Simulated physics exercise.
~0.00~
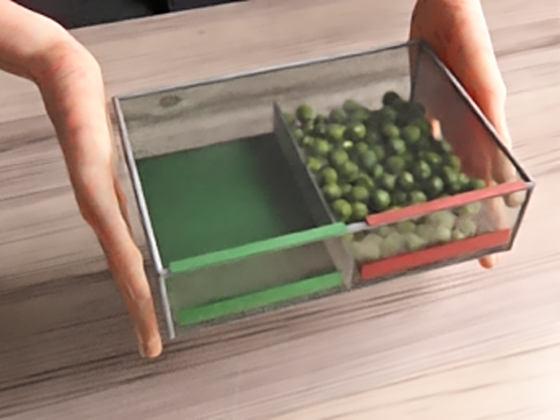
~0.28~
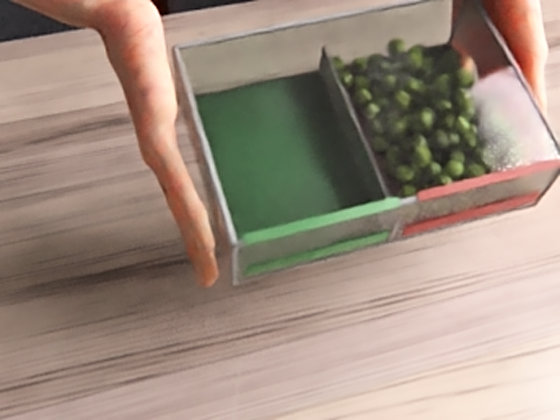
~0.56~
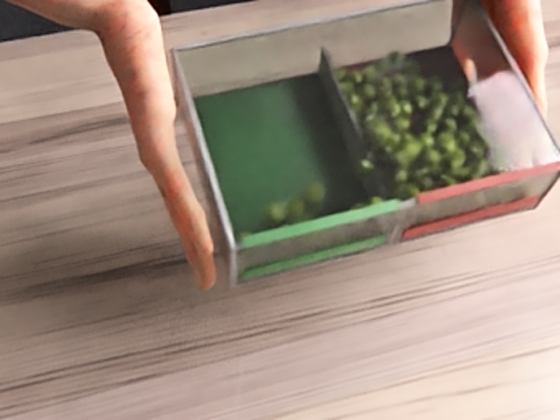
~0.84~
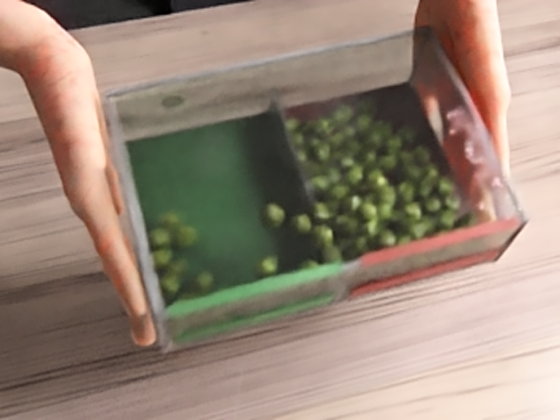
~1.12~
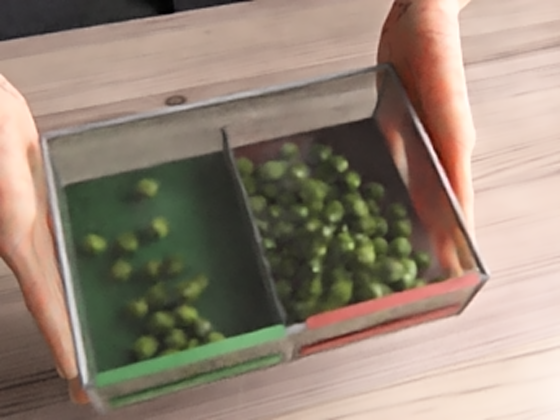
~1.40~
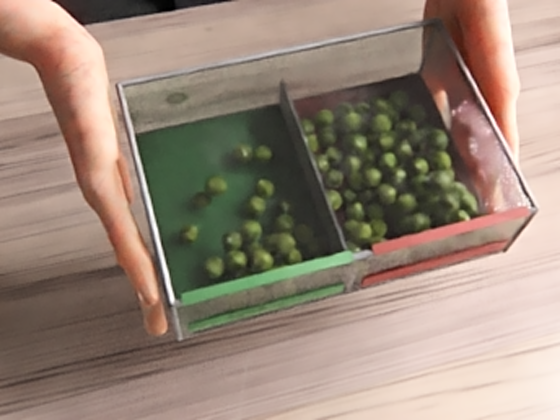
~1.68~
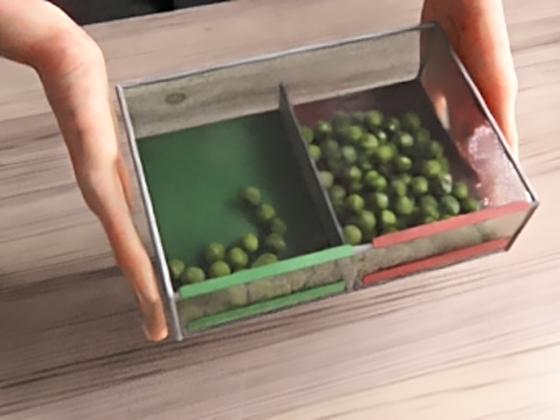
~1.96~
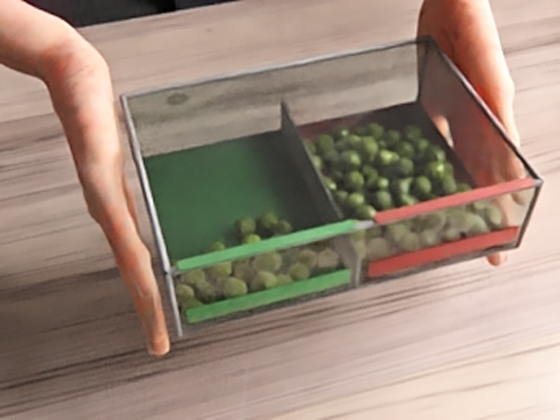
Above a pale wood-grained tabletop, two hands hold a clear, divided box with small green olives in its red-marked right compartment, then tilt and shake it so some cross into the green-marked left one. The box levels out, with most olives still on the right and a smaller group resting on the left.
